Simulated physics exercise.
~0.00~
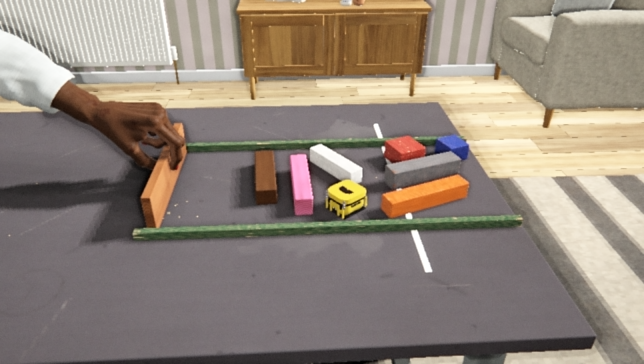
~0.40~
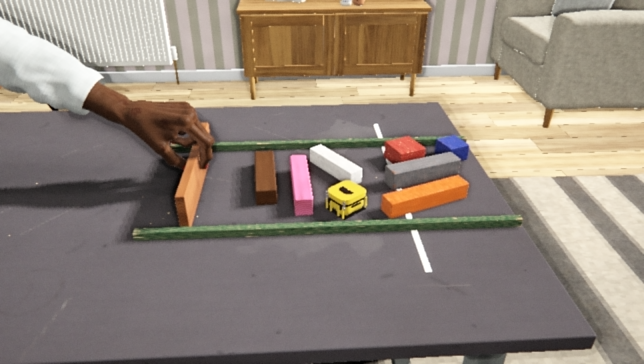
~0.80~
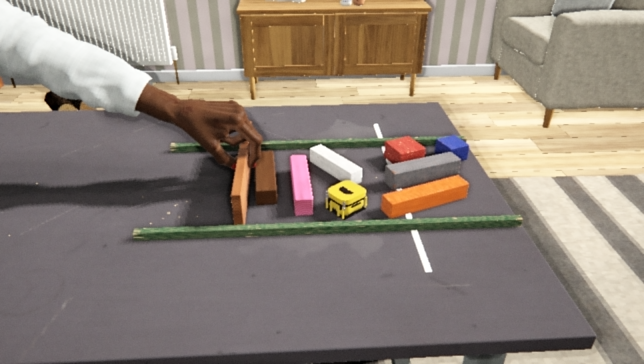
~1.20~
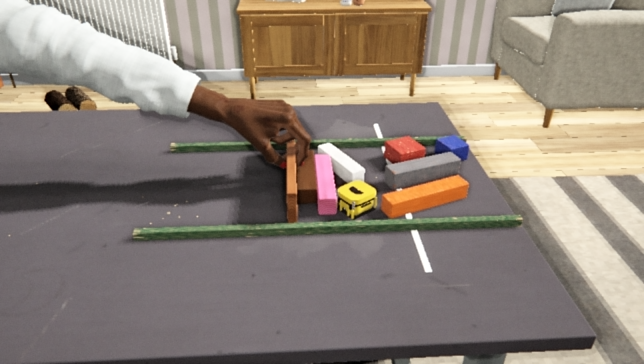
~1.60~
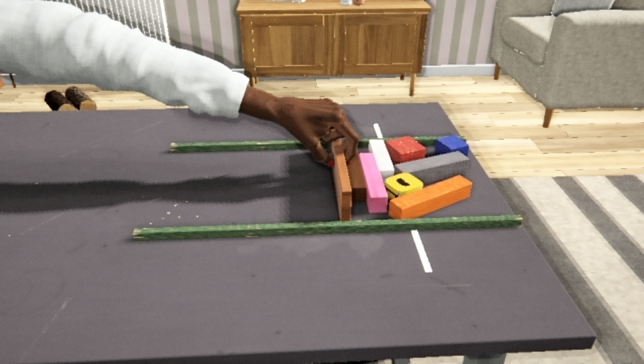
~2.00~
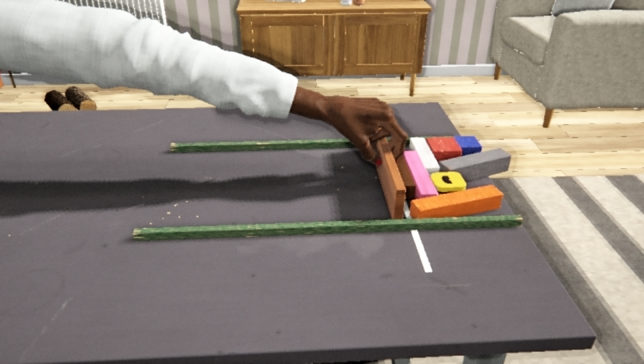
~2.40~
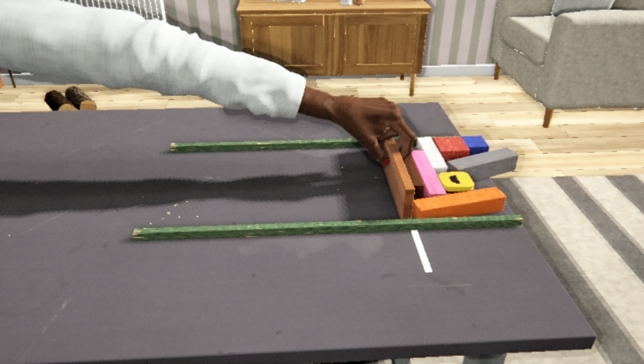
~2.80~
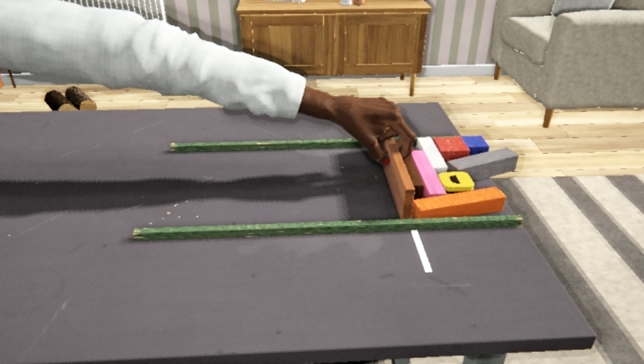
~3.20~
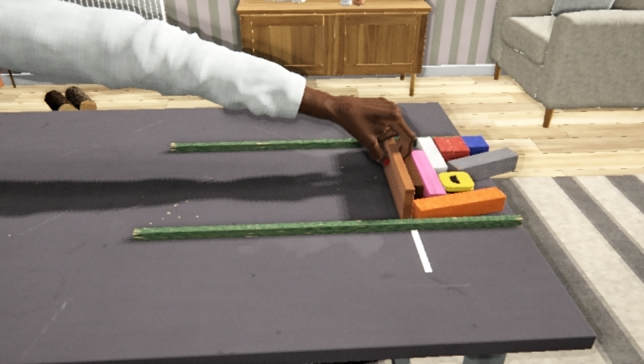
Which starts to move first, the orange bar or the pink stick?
The pink stick starts to move first. The orange bar begins shifting only later, once the pieces have been bunched up and pushed further to the right.
